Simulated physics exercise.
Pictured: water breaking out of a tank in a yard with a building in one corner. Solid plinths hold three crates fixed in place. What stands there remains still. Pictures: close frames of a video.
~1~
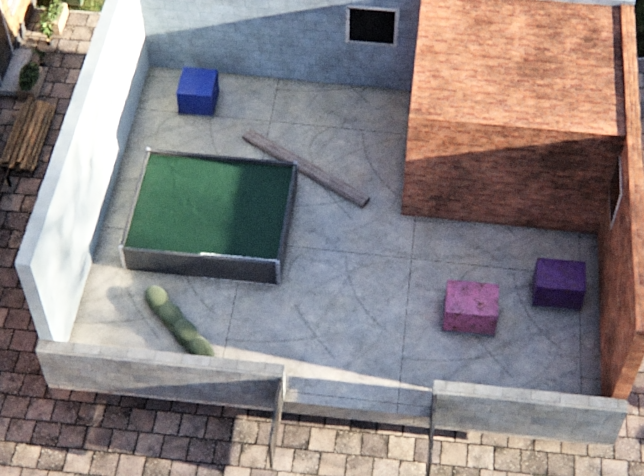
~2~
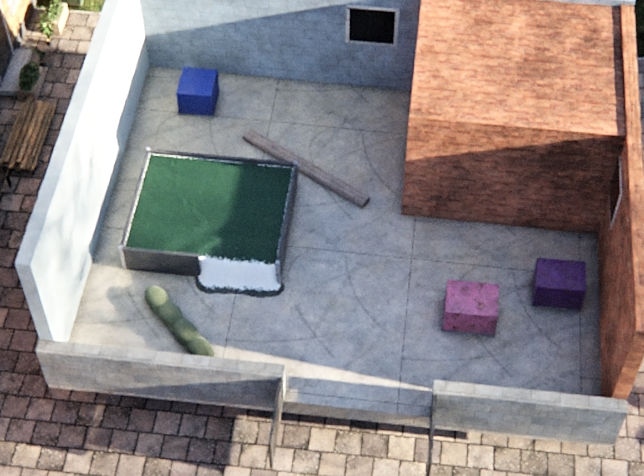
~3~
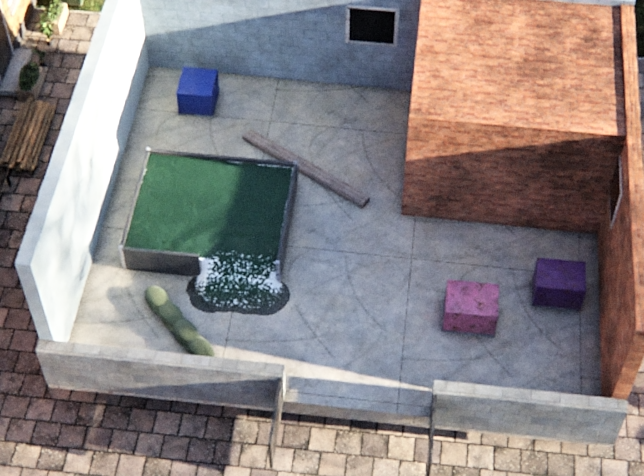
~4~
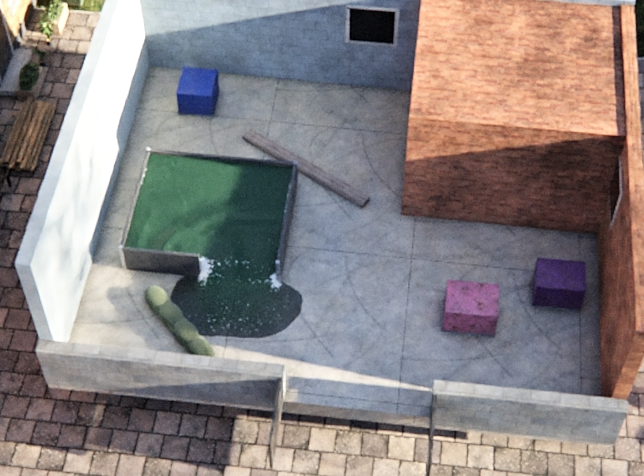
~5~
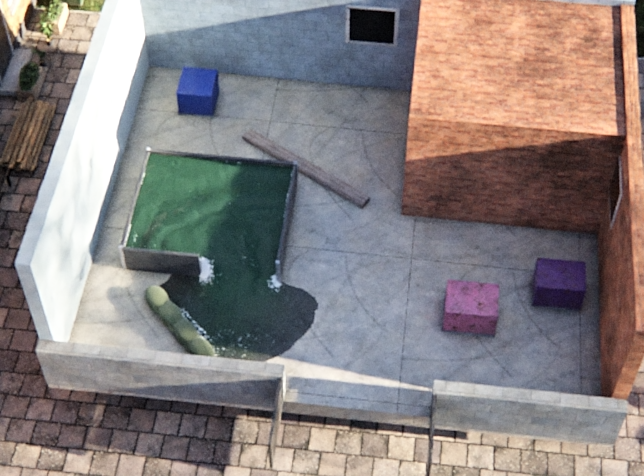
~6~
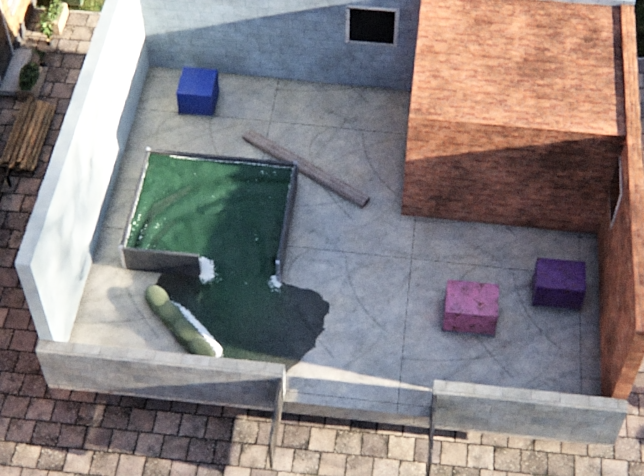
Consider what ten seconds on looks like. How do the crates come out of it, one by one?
One by one: The purple crate comes out wet; the pink crate comes out wet; the blue crate comes out dry.
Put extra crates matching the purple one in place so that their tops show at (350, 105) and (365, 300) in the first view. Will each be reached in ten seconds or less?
In the listed order, the first crate remains untouched while the second gets reached.
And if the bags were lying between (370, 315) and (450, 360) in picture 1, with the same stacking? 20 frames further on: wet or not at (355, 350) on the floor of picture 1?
There: Covered.
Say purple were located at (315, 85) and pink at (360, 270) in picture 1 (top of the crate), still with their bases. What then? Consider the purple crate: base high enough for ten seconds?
The purple crate simply stays high and dry.
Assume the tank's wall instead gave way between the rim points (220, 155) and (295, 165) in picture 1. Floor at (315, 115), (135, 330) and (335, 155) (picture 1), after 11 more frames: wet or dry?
In order: Swamped, spared, swamped.
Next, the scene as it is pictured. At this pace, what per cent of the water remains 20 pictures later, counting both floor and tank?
Roughly 90 per cent.
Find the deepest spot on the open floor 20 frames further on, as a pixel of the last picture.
Look near (243, 383).
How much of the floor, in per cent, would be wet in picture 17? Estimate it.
Near 20 in a hundred.
A moment on, water covers 15 % of the floor; the purple crate not reached, the pink crate not reached, the blue crate not reached.
Next, water covers 20 % of the floor; the purple crate not reached, the pink crate not reached, the blue crate not reached.
Then, water covers 35 % of the floor; the purple crate not reached, the pink crate water round its plinth, the blue crate not reached.
Later, water covers 50 % of the floor; the purple crate water round its plinth, the pink crate water round its plinth, the blue crate not reached.
In the end, water covers 65 % of the floor; the purple crate was topped, the pink crate was topped, the blue crate stayed above the water.
